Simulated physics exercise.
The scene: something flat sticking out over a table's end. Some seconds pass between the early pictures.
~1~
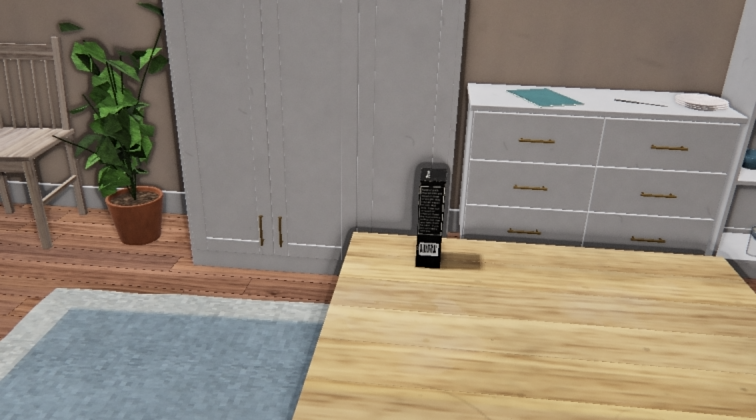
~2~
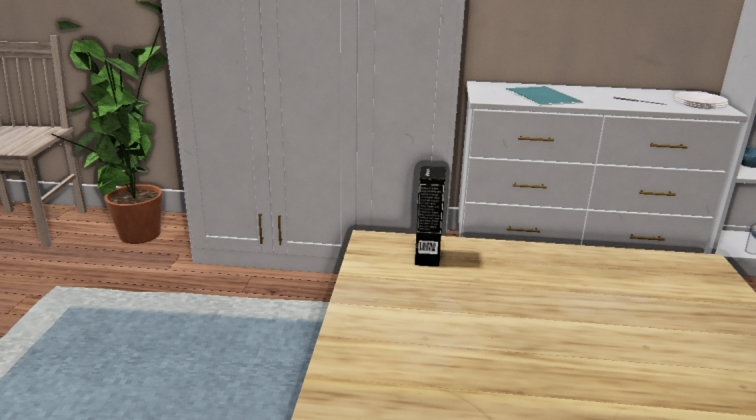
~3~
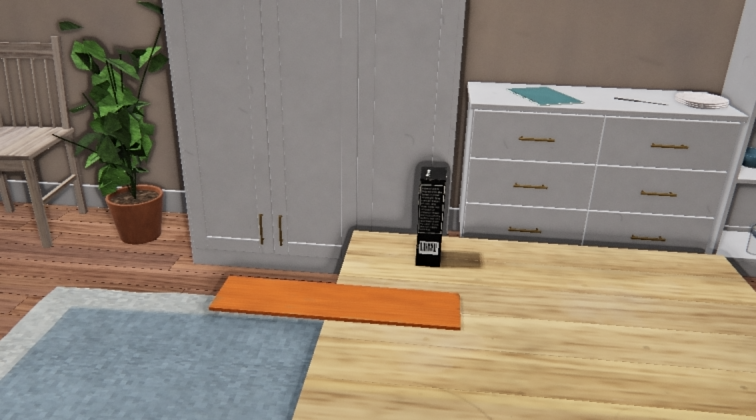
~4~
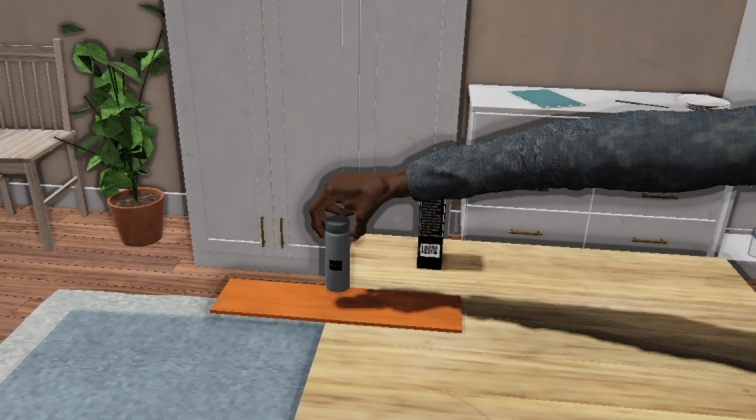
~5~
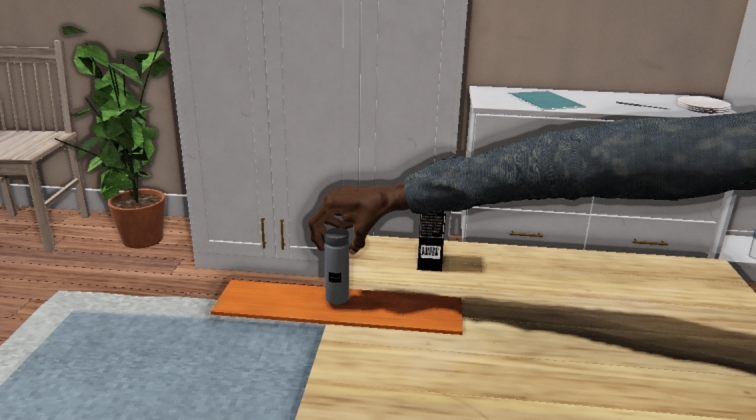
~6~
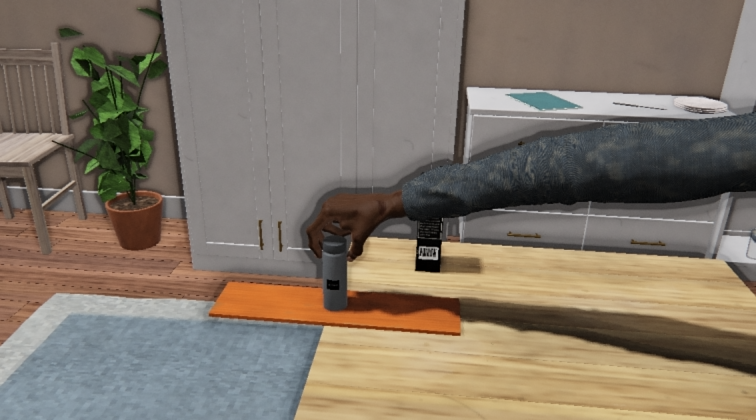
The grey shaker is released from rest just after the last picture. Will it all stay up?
The board keeps its balance.
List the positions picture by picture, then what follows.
In the first picture, the last thing is not in view yet.
In the second picture, the last thing is not in view yet.
In the third picture, the last thing is not in view yet; orange board (338, 302).
The fourth picture shows still above its spot; grey shaker (338, 254); orange board (339, 304).
The fifth picture shows still above its spot; grey shaker (337, 266); orange board (339, 306).
The sixth picture shows set down, still held; grey shaker (335, 273); orange board (337, 307).
Then, 0.60 s later than the last frame, all is still.
Then, 1.30 s later than the last frame, grey shaker resting near (335, 274).
When it is over, all 3 as before. End places, in pixels of the last picture, grey shaker near (335, 274). The board stays on the table.
